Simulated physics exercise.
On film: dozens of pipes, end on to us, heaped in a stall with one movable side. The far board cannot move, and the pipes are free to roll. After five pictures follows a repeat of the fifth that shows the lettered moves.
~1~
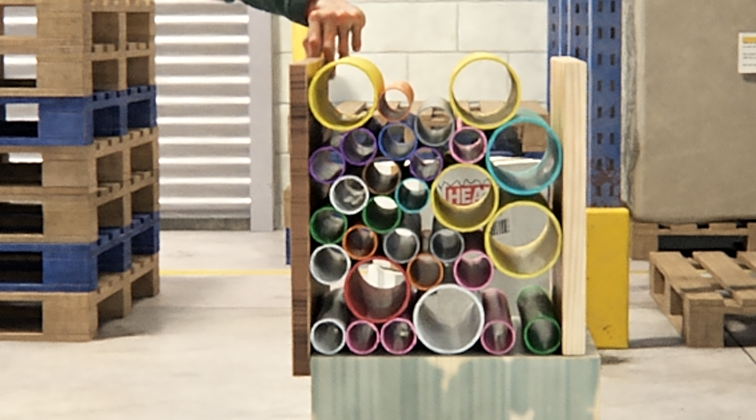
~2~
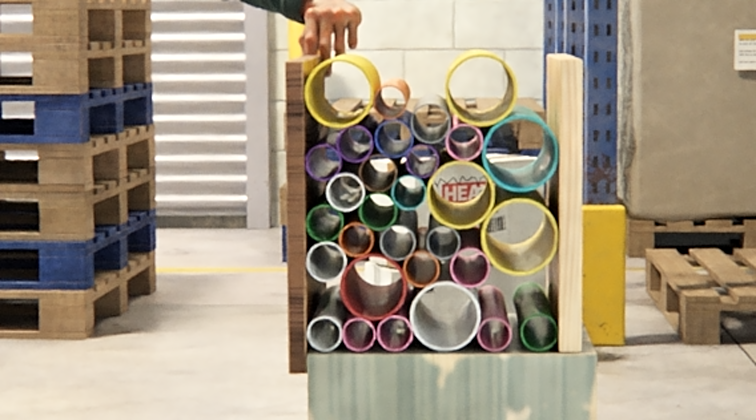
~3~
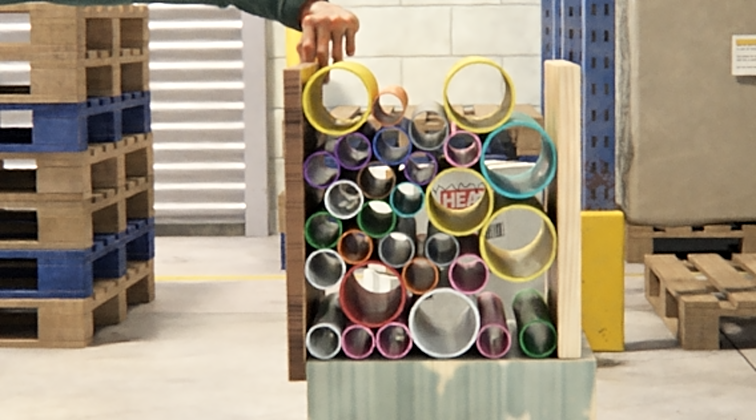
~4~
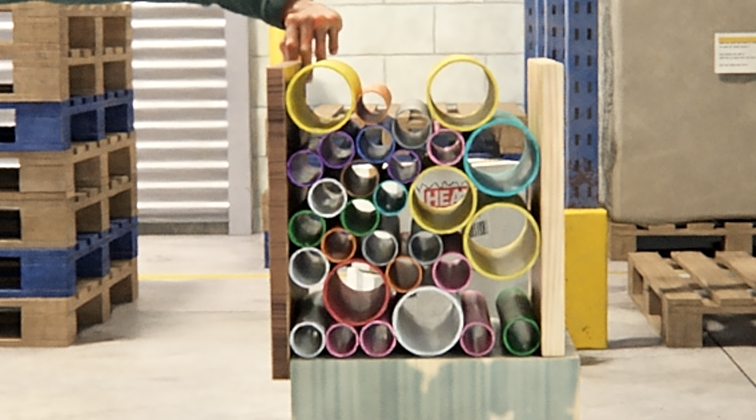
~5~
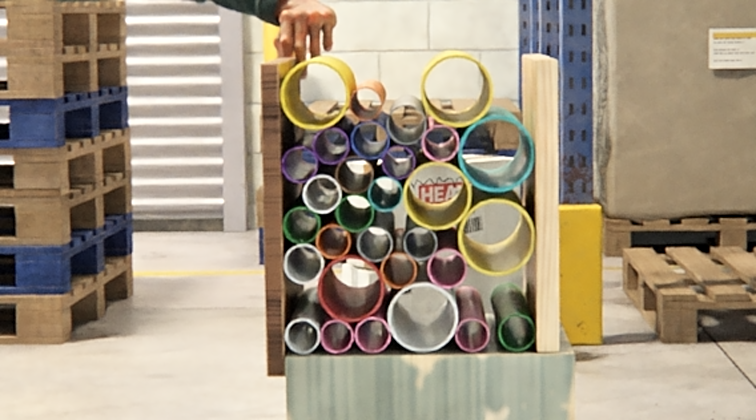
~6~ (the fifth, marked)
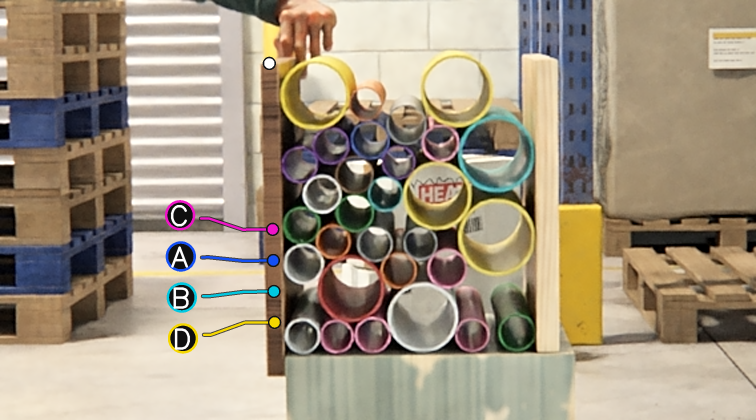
A person's hand, in a dark green sleeve, rests at the top left of a stall of pipes seen end-on in a warehouse, with wooden and blue pallets behind. Yellow, red, purple, teal, green and white pipes lie heaped between a dark board on the left and a pale one on the right. The view shifts slightly, carrying everything leftward, while the pipes barely change position among themselves.
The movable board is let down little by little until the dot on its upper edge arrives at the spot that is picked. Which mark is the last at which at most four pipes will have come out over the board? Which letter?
Lower it to C and no more.
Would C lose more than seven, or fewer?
Fewer than seven.
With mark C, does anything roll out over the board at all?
Yes, at C.
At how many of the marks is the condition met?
The number is one.
On the marked copy, A at (274, 261); B at (274, 291); C at (273, 229); D at (275, 323); the white dot at (270, 63).
With C. Early on, top of the board (281, 135).
Further on, top of the board (282, 218).
At the end, top of the board (283, 228), three out over the board.
As for the rest, A more than four out over the board; B more than four out over the board; D more than four out over the board.
